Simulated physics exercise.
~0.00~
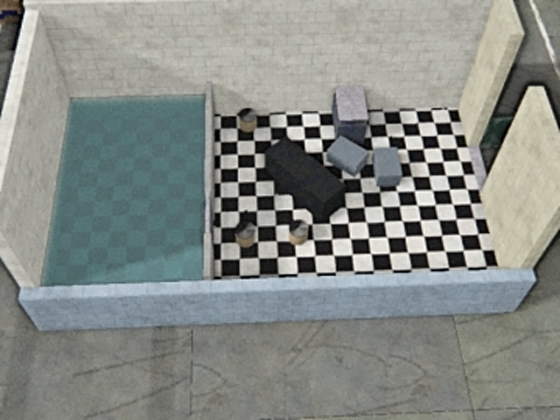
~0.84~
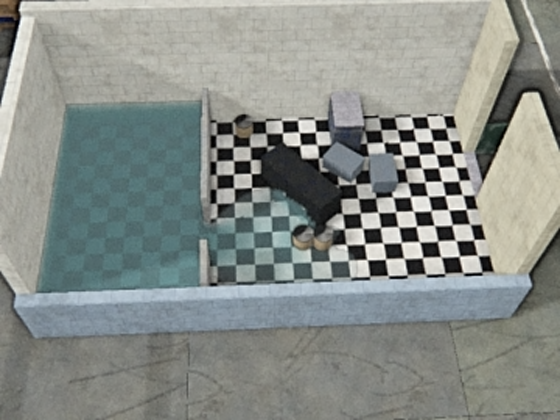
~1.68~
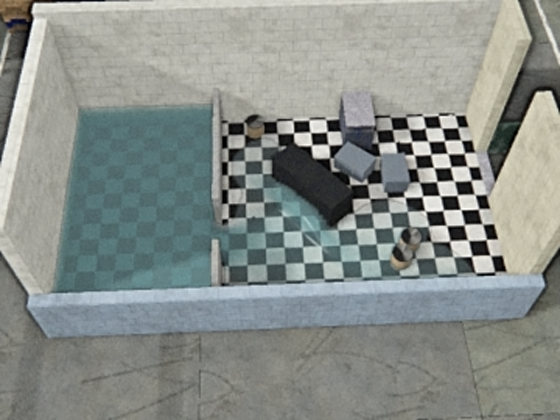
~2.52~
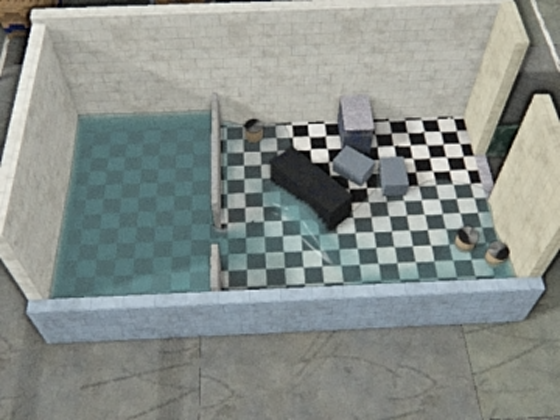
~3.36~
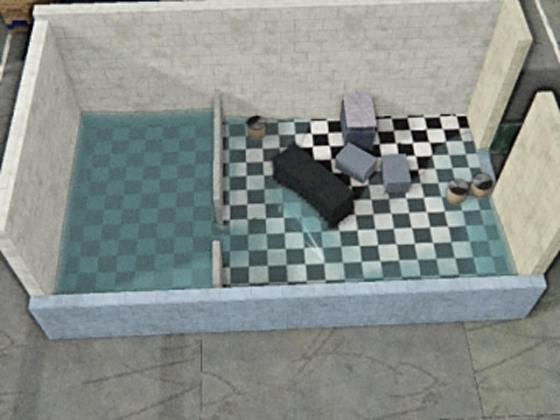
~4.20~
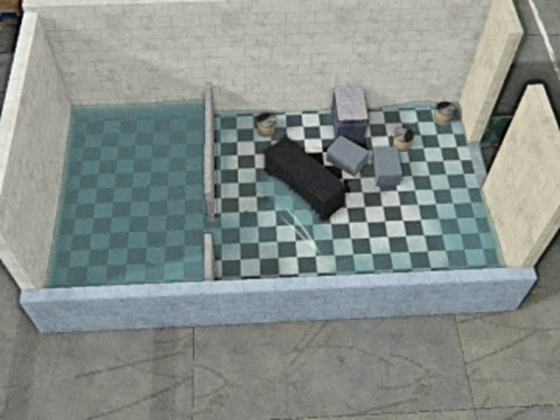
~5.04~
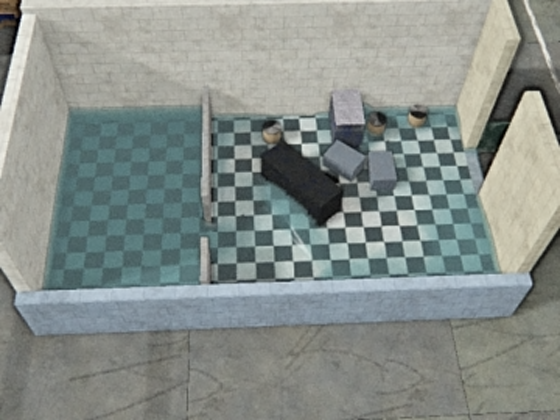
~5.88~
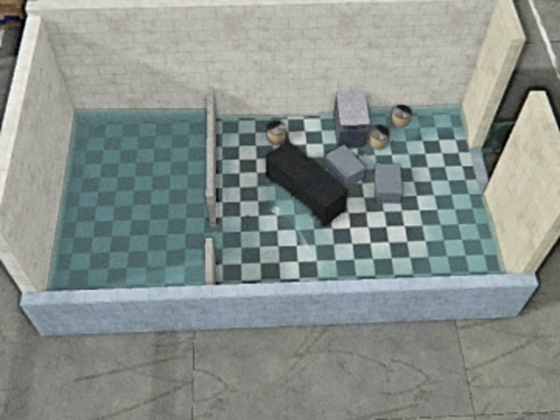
In two adjoining rooms, water spreads rightward across the checkered floor, carrying two pails around crates.
